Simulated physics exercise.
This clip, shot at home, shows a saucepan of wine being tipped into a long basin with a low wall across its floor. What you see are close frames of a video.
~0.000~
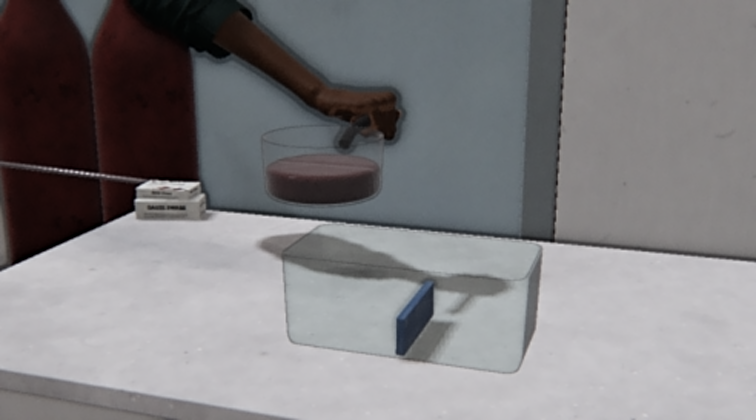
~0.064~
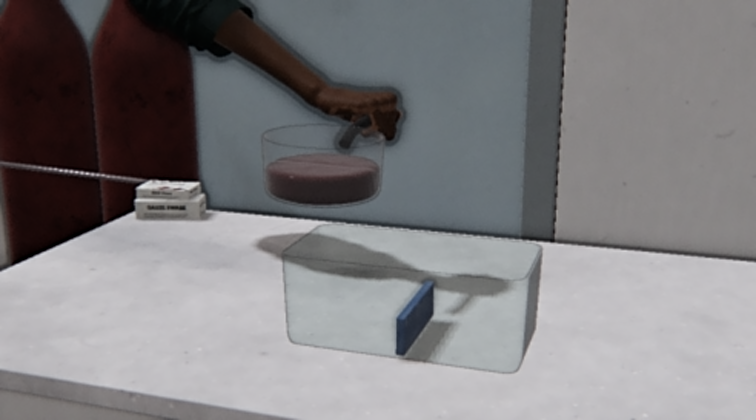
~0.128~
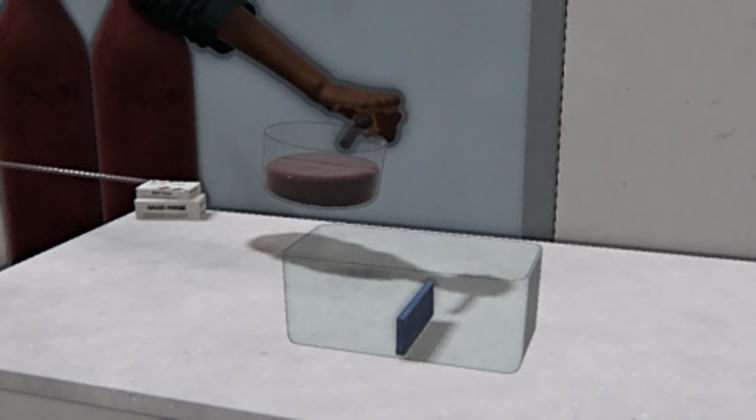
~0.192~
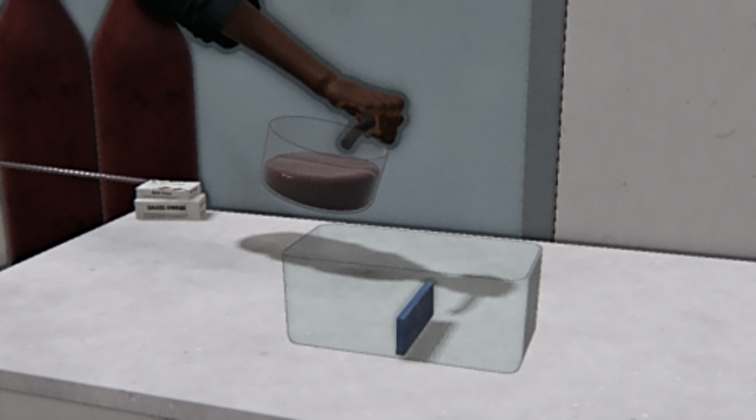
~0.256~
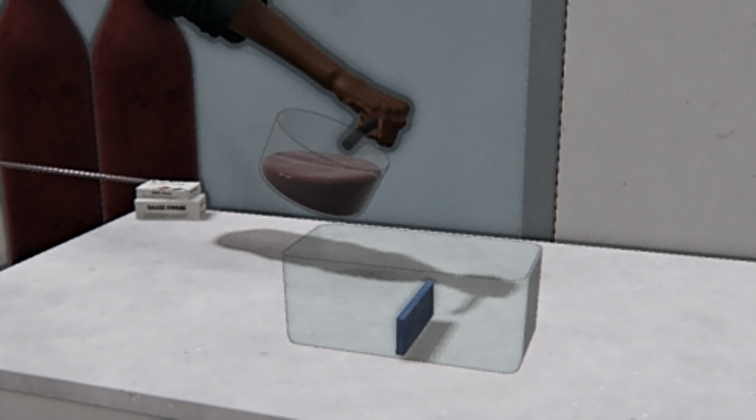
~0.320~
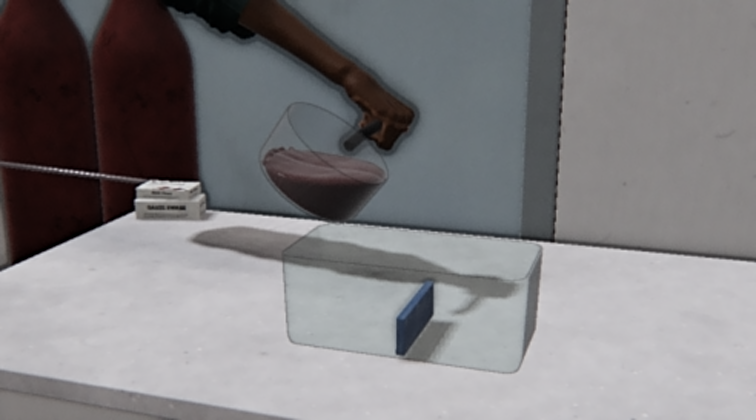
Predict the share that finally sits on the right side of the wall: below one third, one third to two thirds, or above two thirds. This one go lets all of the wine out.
Right-side share: Below one third.
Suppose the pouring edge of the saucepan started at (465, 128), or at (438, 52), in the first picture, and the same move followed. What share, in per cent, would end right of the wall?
Close to 90 in a hundred, then close to 90 in a hundred.
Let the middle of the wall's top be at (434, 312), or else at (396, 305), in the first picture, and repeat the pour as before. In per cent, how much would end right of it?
About 5 per cent on the first try, and 65 per cent on the second.
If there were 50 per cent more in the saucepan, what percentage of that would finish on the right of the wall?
It comes to 45 per cent or so.
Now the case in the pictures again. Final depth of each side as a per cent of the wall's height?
40 per cent for the left part, 10 for the right.
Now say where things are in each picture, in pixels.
In the first frame, it leans 0°; its right rim is at (380, 141); the wine meets the walls at (273, 161) and (379, 169); the long basin's rim runs from (302, 240) to (535, 264); the wall's top is at (416, 300).
In the second frame, it leans 2°; its right rim is at (381, 143); the wine meets the walls at (273, 161) and (379, 170).
In the third frame, it leans 7°; its right rim is at (382, 149); the wine meets the walls at (273, 160) and (379, 171).
In the fourth frame, it leans 15°; its right rim is at (384, 158); the wine meets the walls at (271, 158) and (379, 172).
In the fifth frame, it leans 25°; its right rim is at (385, 170); the wine meets the walls at (270, 154) and (382, 173).
In the sixth frame, it leans 37°; its right rim is at (383, 183); the wine meets the walls at (272, 151) and (383, 174).
A moment on, the saucepan is tipped on its side and 38 per cent is still to pour, 24 is left of the wall and 13 right of it.
Next, the saucepan is tipped on its side and 14 per cent is still to pour, 57 is left of the wall and 23 right of it.
Then the saucepan is tipped on its side and 4 per cent is still to pour, 71 is left of the wall and 23 right of it.
Later the saucepan is tipped on its side and 1 per cent is still to pour, 75 is left of the wall and 23 right of it.
In the end 76 per cent lies left of the wall, 23 right of it and 0 outside.
